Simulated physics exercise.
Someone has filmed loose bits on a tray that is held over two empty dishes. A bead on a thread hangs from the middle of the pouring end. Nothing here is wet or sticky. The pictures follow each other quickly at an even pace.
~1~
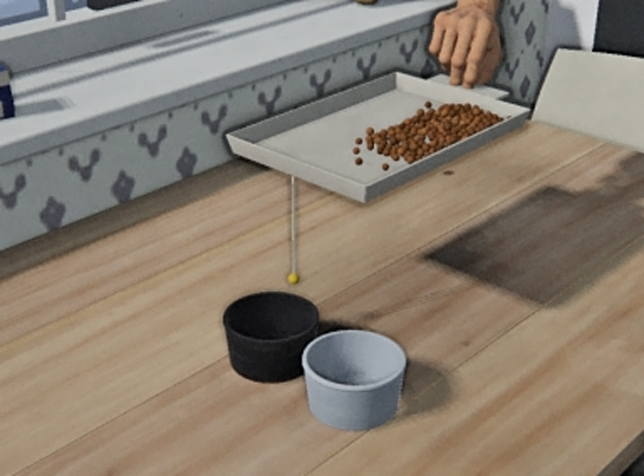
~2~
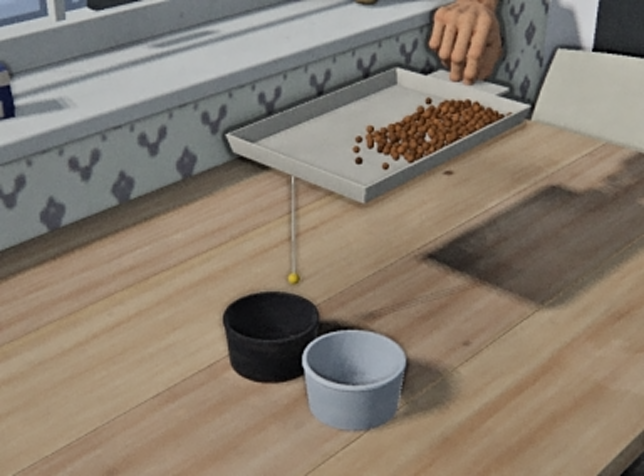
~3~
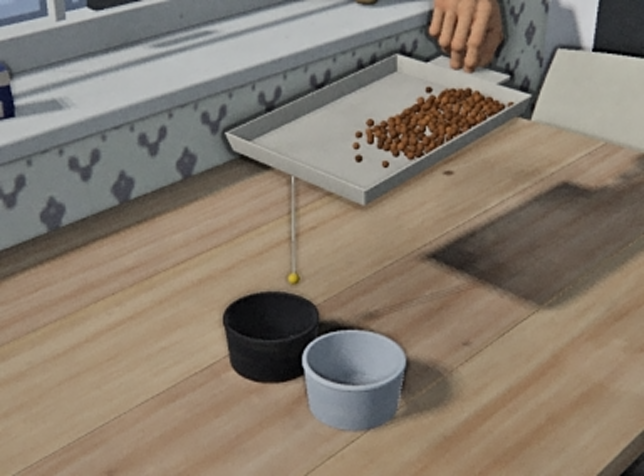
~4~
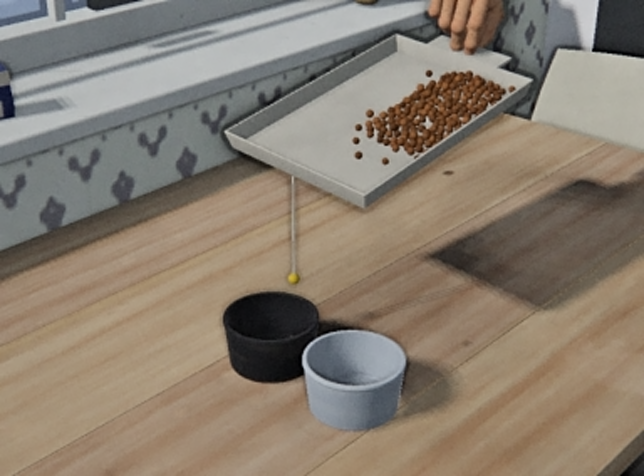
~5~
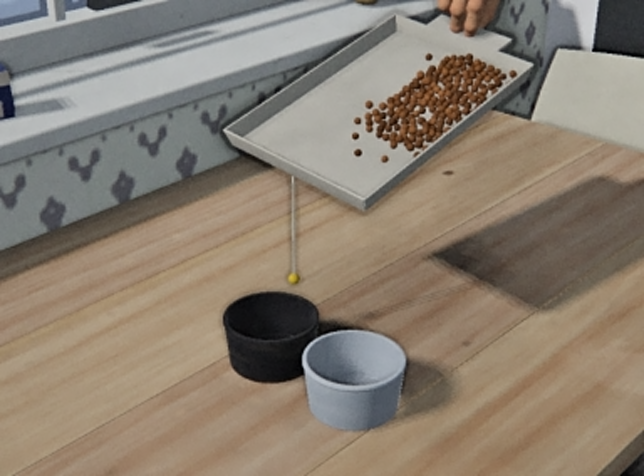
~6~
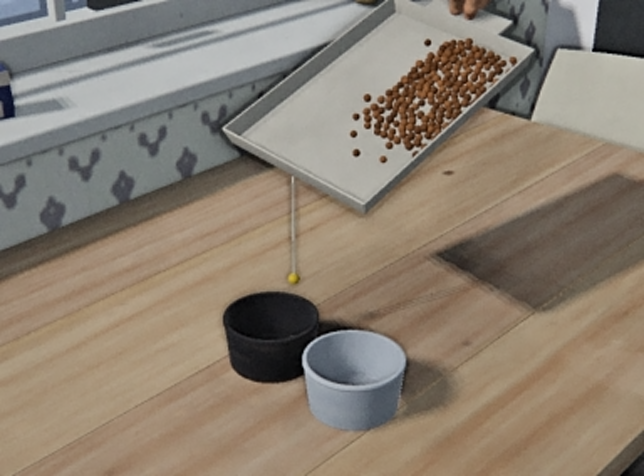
A hand raised the far end of a pale tray of brown cereal balls, slanting it more and more steeply above an empty black dish and a grey one, while a yellow bead hung still.
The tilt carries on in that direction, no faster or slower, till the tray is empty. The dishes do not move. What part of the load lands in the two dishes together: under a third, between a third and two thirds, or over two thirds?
They take between a third and two thirds between them.
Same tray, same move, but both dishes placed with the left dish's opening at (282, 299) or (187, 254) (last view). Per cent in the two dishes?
About 80 and 0 per cent.
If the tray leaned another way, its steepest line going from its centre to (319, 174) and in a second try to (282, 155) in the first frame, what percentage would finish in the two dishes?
In turn 70 and 10 in a hundred.
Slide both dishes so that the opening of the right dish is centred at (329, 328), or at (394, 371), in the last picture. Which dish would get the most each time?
At the first place the right dish, at the second the left one.
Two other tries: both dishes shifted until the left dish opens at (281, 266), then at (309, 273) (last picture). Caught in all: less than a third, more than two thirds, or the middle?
The first try: Under a third. The second: Less than a third.
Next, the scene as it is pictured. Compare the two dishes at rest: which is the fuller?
That is the dish on the right.
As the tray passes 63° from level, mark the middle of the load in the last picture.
Around (354, 184).
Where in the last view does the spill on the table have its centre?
Close to (353, 356).
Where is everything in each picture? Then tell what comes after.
The first picture shows corners of the pouring end at (233, 135) and (365, 183), level; middle of the load at (434, 132), cereal balls; left dish at (238, 352); right dish at (321, 398); bead on its thread at (294, 279).
The second picture shows corners of the pouring end at (233, 134) and (365, 184), level; middle of the load at (434, 129).
The third picture shows corners of the pouring end at (233, 133) and (364, 187), tipped barely, lowest at the right corner; middle of the load at (434, 122).
The fourth picture shows corners of the pouring end at (232, 131) and (364, 191), tipped a little, lowest at the right corner; middle of the load at (435, 111).
The fifth picture shows corners of the pouring end at (231, 129) and (363, 195), tipped clearly, lowest at the right corner; middle of the load at (434, 100).
The sixth picture shows corners of the pouring end at (229, 128) and (363, 199), tipped clearly, lowest at the right corner; middle of the load at (434, 90), a small part on the move; left dish at (238, 352); right dish at (321, 398).
Soon, tray tipped steeply; most on the tray; a stray few in the right dish; a small part in the air.
A while on, tray tipped past a quarter turn; about a third on the tray; about a third in the right dish; a small part in the left dish; about a quarter outside both; a small part in the air.
Towards the end, tray tipped past a quarter turn; about a third in the right dish; about a quarter in the left dish; about half outside both.
Finally, tray tipped past a quarter turn; about a third in the right dish; about a quarter in the left dish; about half outside both.
